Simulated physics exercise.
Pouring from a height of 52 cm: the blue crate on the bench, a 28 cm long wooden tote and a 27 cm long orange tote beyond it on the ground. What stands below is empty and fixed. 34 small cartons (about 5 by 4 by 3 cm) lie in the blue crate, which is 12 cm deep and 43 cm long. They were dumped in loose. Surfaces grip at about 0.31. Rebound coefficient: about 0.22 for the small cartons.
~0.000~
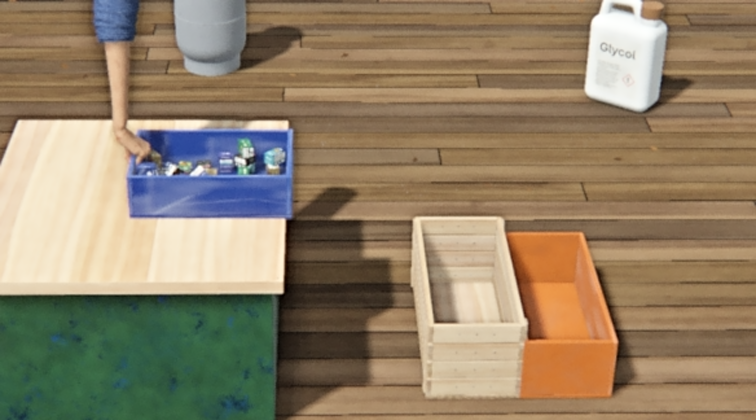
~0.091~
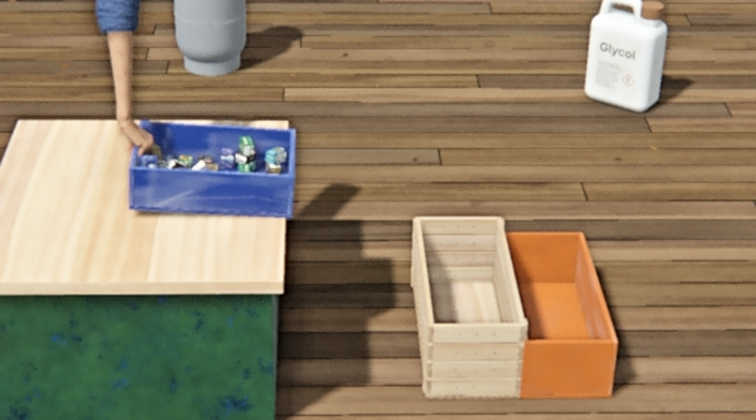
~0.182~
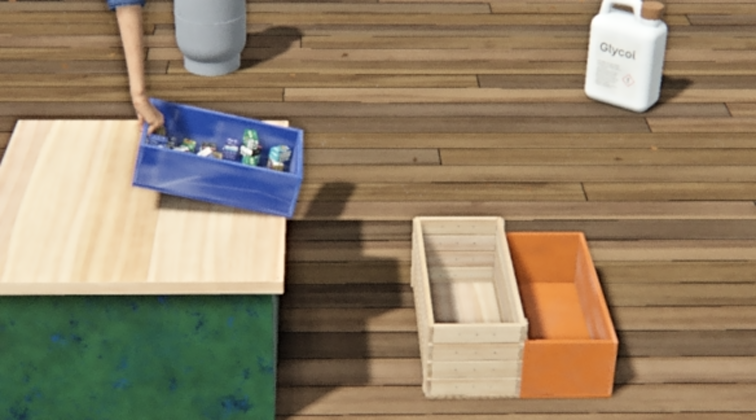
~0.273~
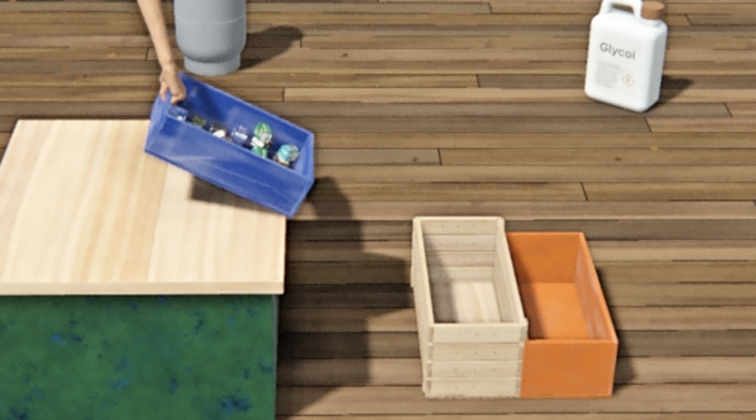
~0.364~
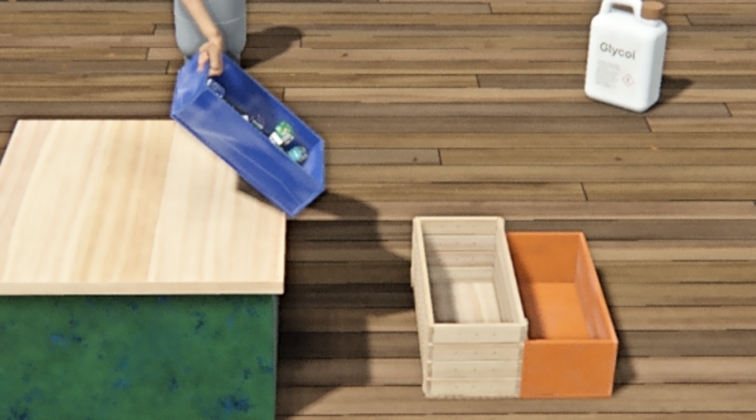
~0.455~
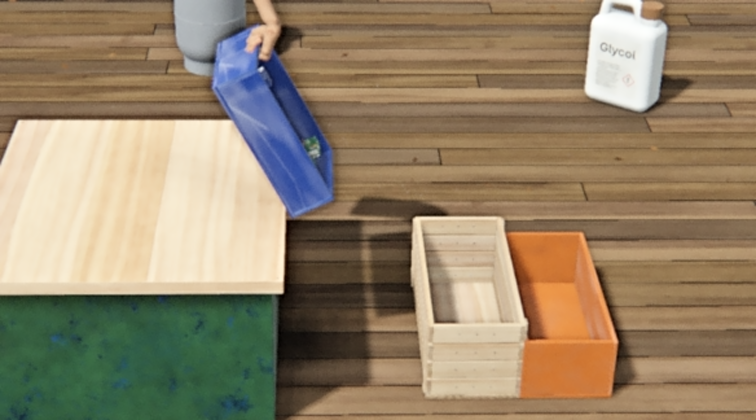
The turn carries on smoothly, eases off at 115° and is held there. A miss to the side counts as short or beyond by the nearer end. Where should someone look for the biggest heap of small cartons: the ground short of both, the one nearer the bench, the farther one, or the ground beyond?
The ground before the pair gets the most.
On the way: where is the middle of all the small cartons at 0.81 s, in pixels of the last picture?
At about (366, 204).
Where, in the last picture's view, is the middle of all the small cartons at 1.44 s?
Around (405, 334).
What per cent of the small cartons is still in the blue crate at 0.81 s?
Some 40 per cent.
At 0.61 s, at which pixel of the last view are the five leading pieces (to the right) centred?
Near (338, 136).
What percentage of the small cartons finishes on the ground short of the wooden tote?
About 65 per cent.
After 0.61 s, tilt 91°; 33 still in the blue crate and 1 in the air.
After 0.81 s, tilt 114°; 13 still in the blue crate, 1 on the ground short of the wooden tote and 20 in the air.
After 1.09 s, tilt 115°; 2 still in the blue crate, 12 in the wooden tote, 11 on the ground short of the wooden tote and 9 in the air.
When it is over (at 1.44 s), 12 in the wooden tote and 22 on the ground short of the wooden tote.
